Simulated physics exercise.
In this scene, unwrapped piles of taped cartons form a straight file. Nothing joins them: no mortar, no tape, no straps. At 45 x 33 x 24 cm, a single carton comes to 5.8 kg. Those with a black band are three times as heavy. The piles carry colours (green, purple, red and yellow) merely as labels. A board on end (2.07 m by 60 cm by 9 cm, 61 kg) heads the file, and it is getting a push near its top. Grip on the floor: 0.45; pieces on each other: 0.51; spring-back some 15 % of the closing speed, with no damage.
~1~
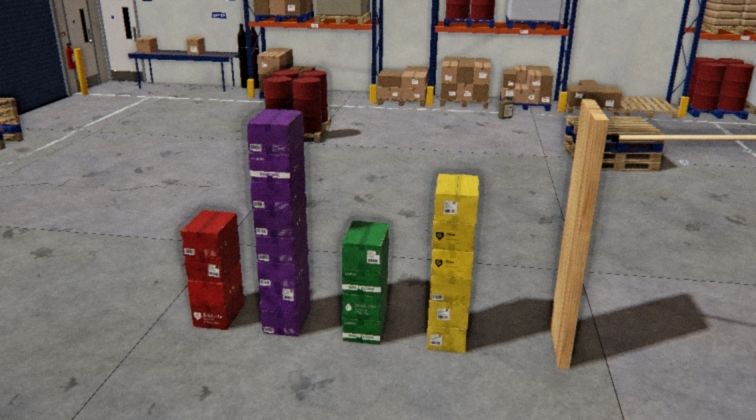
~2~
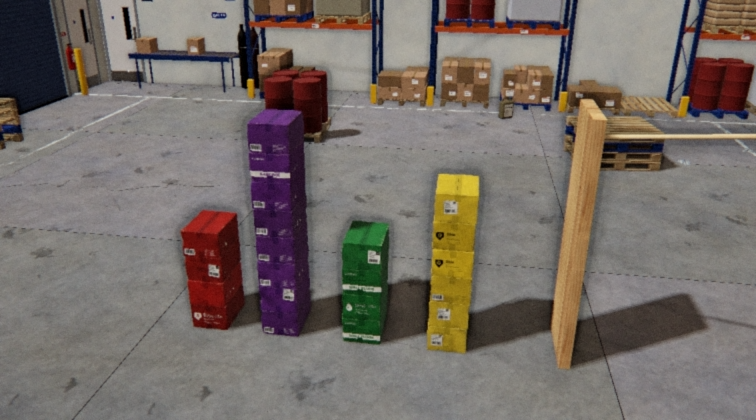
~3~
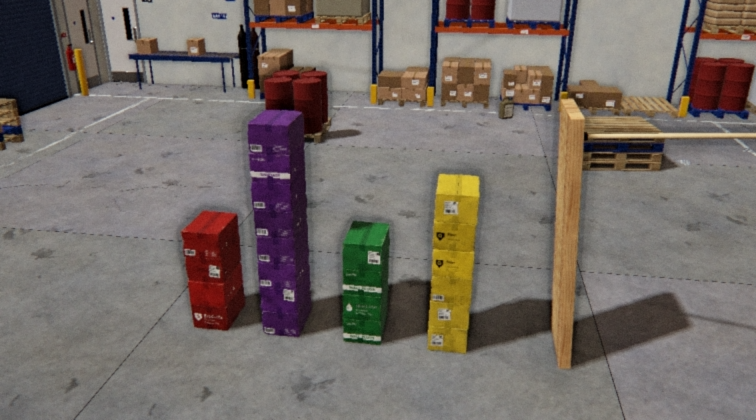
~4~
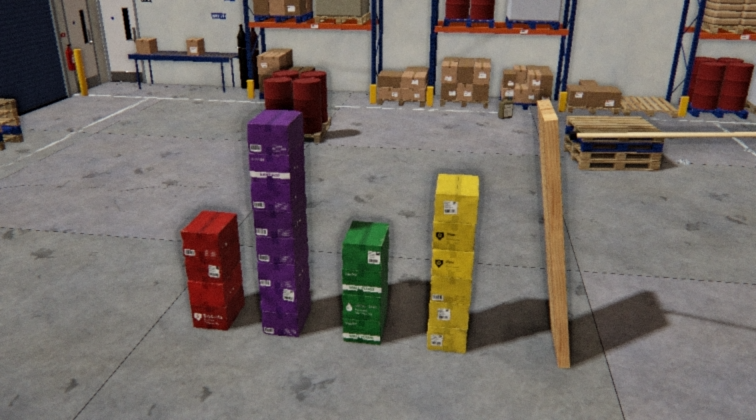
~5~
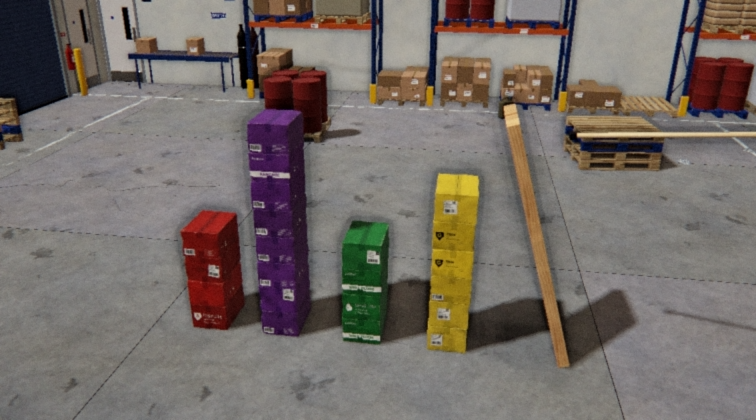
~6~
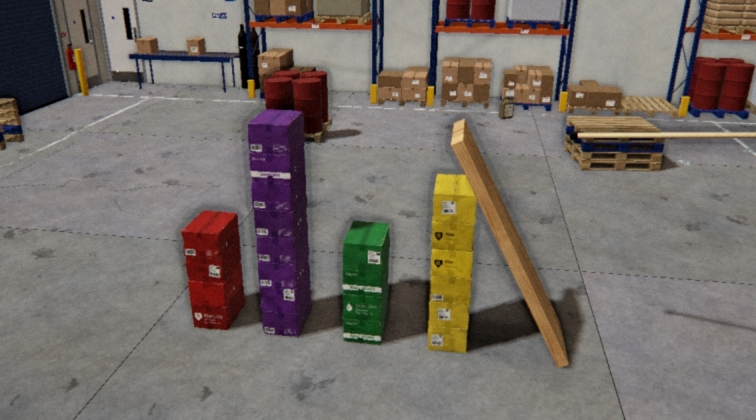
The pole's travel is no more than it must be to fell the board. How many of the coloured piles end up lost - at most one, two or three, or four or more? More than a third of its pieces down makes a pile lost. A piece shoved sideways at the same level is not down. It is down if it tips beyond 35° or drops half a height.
Four or more.
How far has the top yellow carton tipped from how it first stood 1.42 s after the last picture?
Close to 40° of tilt compared with the start.
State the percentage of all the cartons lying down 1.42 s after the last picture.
By then, 100 per cent.
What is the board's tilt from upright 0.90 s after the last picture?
Roughly 65° off upright.
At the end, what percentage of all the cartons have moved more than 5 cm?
100 per cent.
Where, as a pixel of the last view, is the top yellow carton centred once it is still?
Its middle finishes near pixel (287, 244) of the last picture.
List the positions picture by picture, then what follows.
In the first frame (places mark the middle of the side facing us), pole end (617, 139) 10 cm short, board 0° from upright; top purple carton (268, 139); top yellow carton (456, 209); the rest undisturbed.
Pole end 10 mm in, board 0° from upright; top purple carton (268, 139), in the second frame.
Pole end (585, 138) 12 cm in, board 4° from upright; top purple carton (268, 140); the rest undisturbed, in the third frame.
Pole end (574, 137) 20 cm in, stopped, board 9° from upright; top purple carton (268, 140); the rest undisturbed, in the fourth frame.
Pole end (574, 137) 20 cm in, stopped, board 16° from upright; top purple carton (268, 139); the rest undisturbed, in the fifth frame.
Pole end (575, 137) 20 cm in, stopped, board 28° from upright; top yellow carton (455, 209); top purple carton (268, 139); the rest undisturbed, in the sixth frame.
Then, 0.46 s after the last picture, board 48° from upright; 1 of the 22 cartons down; top yellow carton leaning 41°, 16 cm lower; top green carton leaning 5°.
Then, 0.90 s after the last picture, board 67° from upright; 9 of the 22 cartons down; top purple carton leaning 16°; top yellow carton 27 cm lower.
Then, 1.42 s after the last picture, board 68° from upright; 22 of the 22 cartons down; top red carton leaning 61°, 50 cm lower; top purple carton leaning 47°, 74 cm lower.
At rest, board 68° from upright; 22 of the 22 cartons down; top red carton upside down; top yellow carton leaning 46°, 53 cm lower. Wrecked, green, purple, red and yellow. As the last picture would show them, middles, top red carton near (19, 290), top yellow carton near (287, 244).
